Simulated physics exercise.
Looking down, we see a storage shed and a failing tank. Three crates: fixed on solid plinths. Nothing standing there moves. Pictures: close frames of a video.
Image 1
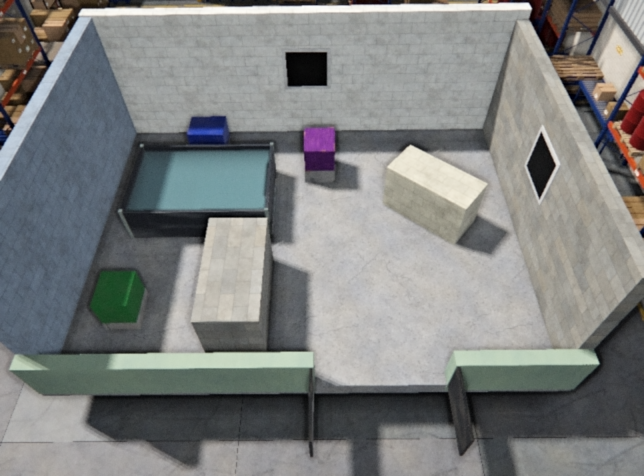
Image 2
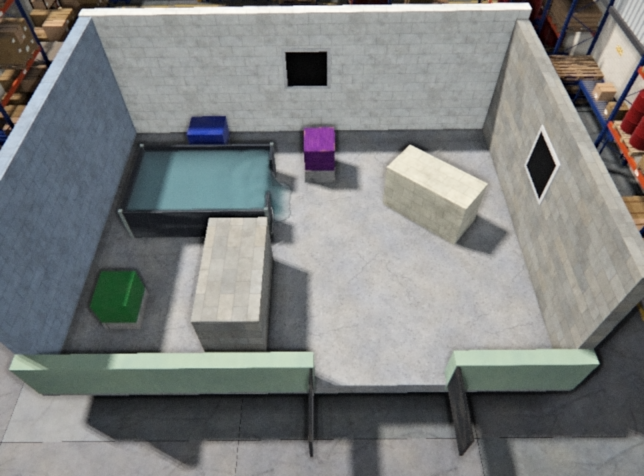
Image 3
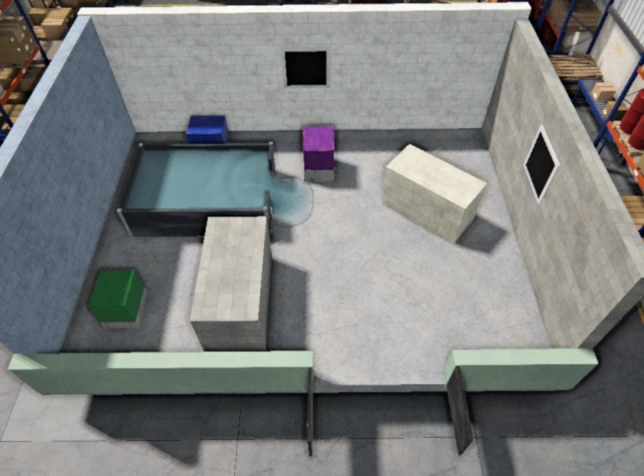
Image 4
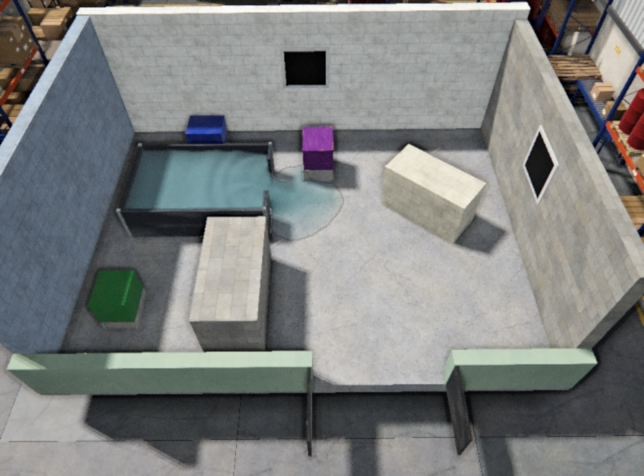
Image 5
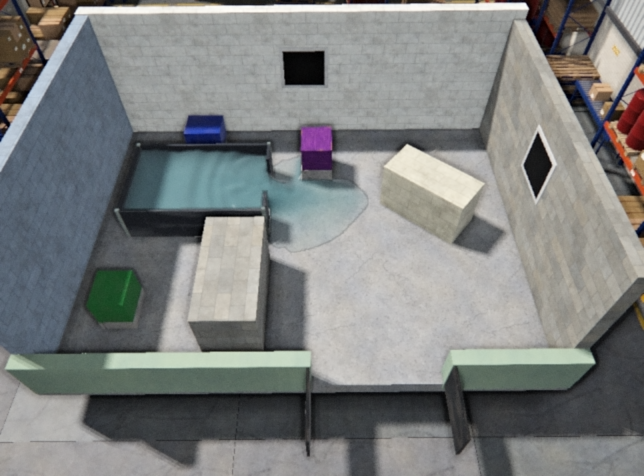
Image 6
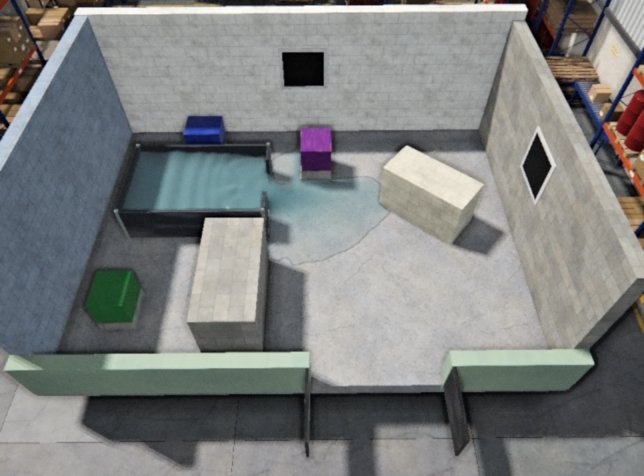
In a storage shed, water pours from an open tank's right side and spreads rightward.
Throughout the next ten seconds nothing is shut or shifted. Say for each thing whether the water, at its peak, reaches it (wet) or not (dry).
Green crate: Dry; purple crate: Dry; blue crate: Wet.
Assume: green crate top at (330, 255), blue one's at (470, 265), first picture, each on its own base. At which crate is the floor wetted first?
Purple one.
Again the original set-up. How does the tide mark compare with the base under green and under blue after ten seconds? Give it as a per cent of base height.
Roughly 10 percent, then 160 percent.
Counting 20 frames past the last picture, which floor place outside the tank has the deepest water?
Close to (549, 369), I'd say.
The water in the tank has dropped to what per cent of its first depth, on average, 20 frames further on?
Close to 52 %.
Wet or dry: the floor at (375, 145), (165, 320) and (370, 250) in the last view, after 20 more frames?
Going through them in order, I'd call them drenched, clear and drenched.
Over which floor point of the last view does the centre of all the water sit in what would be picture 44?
I'd mark it close to (332, 219).
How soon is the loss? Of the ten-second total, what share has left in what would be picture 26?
Approximately 0 in a hundred, I think.
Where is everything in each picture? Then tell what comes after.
The first frame shows still water in the open tank at (201, 179).
In the second frame, the front is at (281, 219), out from the gap at (270, 192).
In the third frame, water pours out at (269, 193) and has run to (307, 214).
In the fourth frame, water pours out at (269, 194) and has run to (338, 194).
In the fifth frame, water pours out at (267, 193) and has run to (363, 204).
In the sixth frame, water pours out at (266, 194) and has run to a hidden place.
A moment on, water covers 25 % of the floor; the green crate not reached, the purple crate water round its plinth, the blue crate not reached.
Next, water covers 40 % of the floor; the green crate not reached, the purple crate water round its plinth, the blue crate water round its plinth.
Then, water covers 50 % of the floor; the green crate not reached, the purple crate water round its plinth, the blue crate water round its plinth.
Later, water covers 70 % of the floor; the green crate not reached, the purple crate water round its plinth, the blue crate water round its plinth.
In the end, water covers 85 % of the floor; the green crate stayed above the water, the purple crate stayed above the water, the blue crate was topped.
